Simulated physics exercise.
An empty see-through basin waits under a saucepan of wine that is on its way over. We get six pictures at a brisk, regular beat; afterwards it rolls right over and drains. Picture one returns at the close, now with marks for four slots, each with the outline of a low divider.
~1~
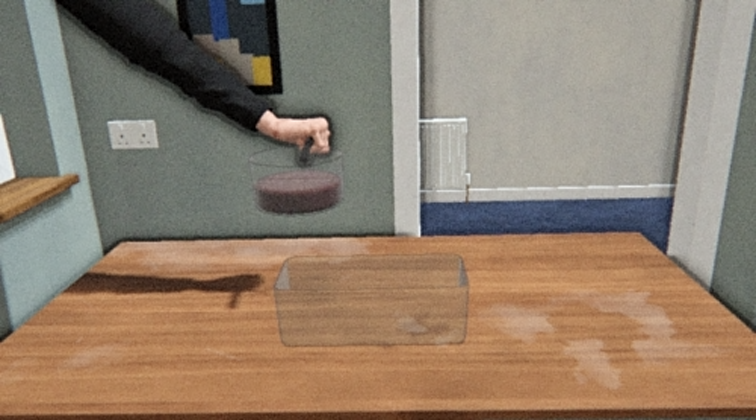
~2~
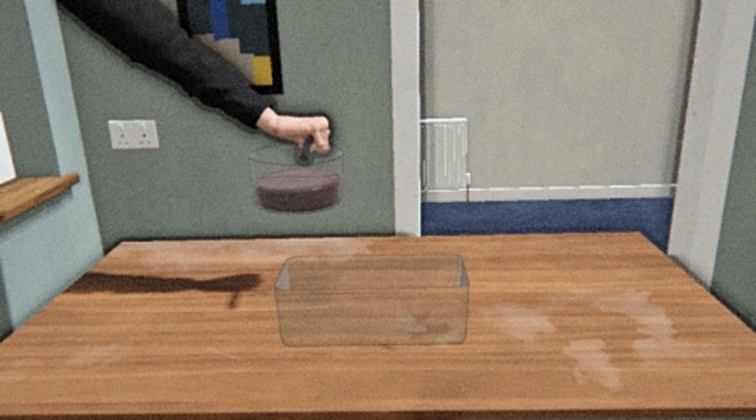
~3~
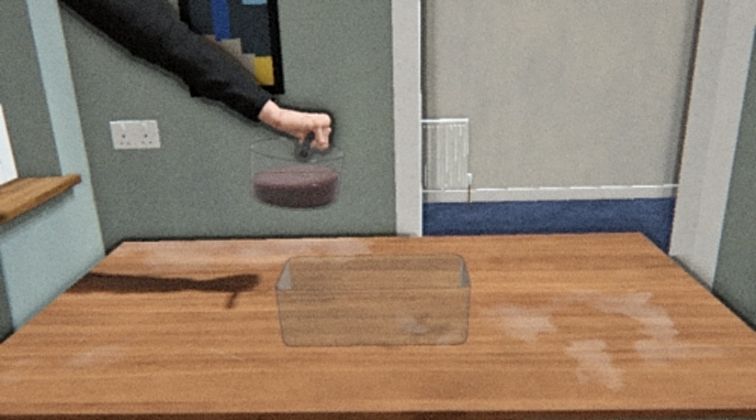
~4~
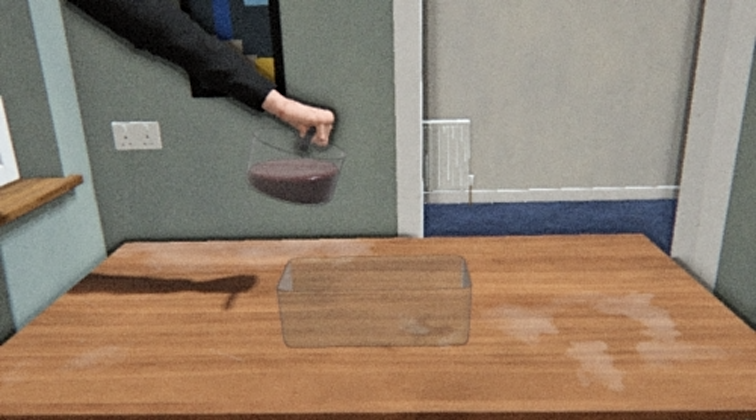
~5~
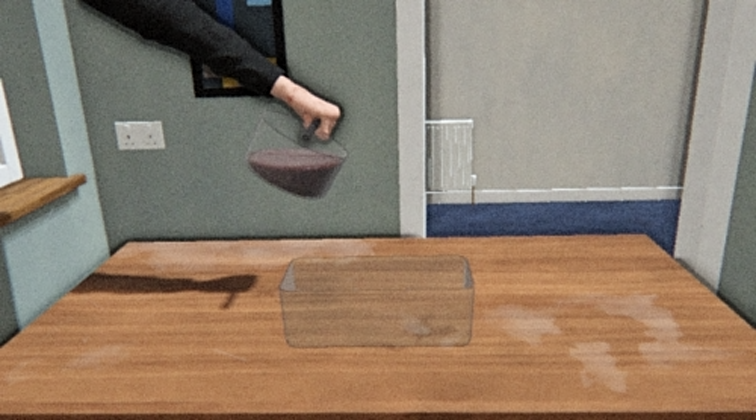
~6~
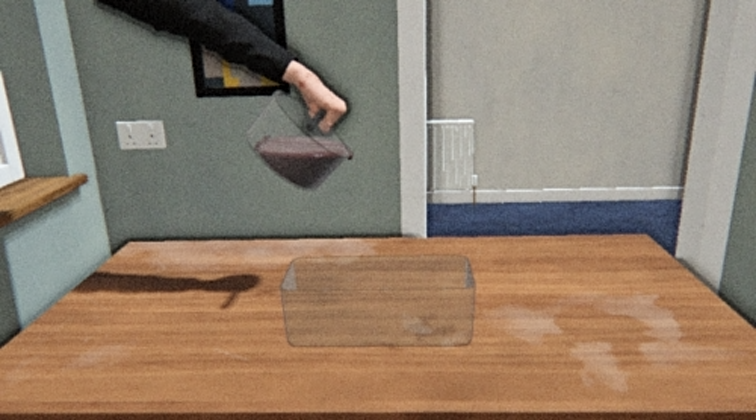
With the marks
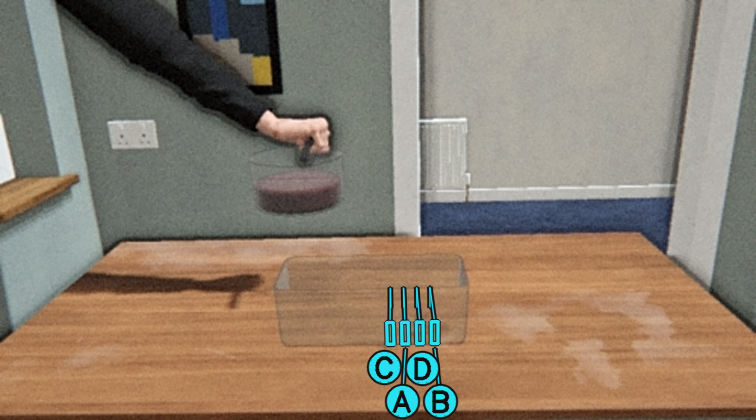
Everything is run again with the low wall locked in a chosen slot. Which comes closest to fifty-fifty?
D.
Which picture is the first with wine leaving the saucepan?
In picture 6.
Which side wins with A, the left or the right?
More ends on the right.
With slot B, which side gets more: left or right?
The left side.
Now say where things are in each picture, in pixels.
Upright, lip at (341, 153); basin from (281, 344) to (466, 341); nothing has left yet.
Tipped about 2°, lip at (342, 153); nothing has left yet.
Tipped about 8°, lip at (343, 154); nothing has left yet.
Tipped about 17°, lip at (345, 155); nothing has left yet.
Tipped about 29°, lip at (347, 155); nothing has left yet.
Tipped about 44°, lip at (348, 154); wine is over the lip, down to (348, 154).
On the marked copy, A at (405, 349); B at (434, 348); C at (390, 349); D at (420, 348).
With A, about 13 % ends left of the wall and 84 % right of it.
With B, about 84 % ends left of the wall and 13 % right of it; 3 % is lost outside.
With C, about 8 % ends left of the wall and 90 % right of it.
With D, about 42 % ends left of the wall and 55 % right of it; 3 % is lost outside.
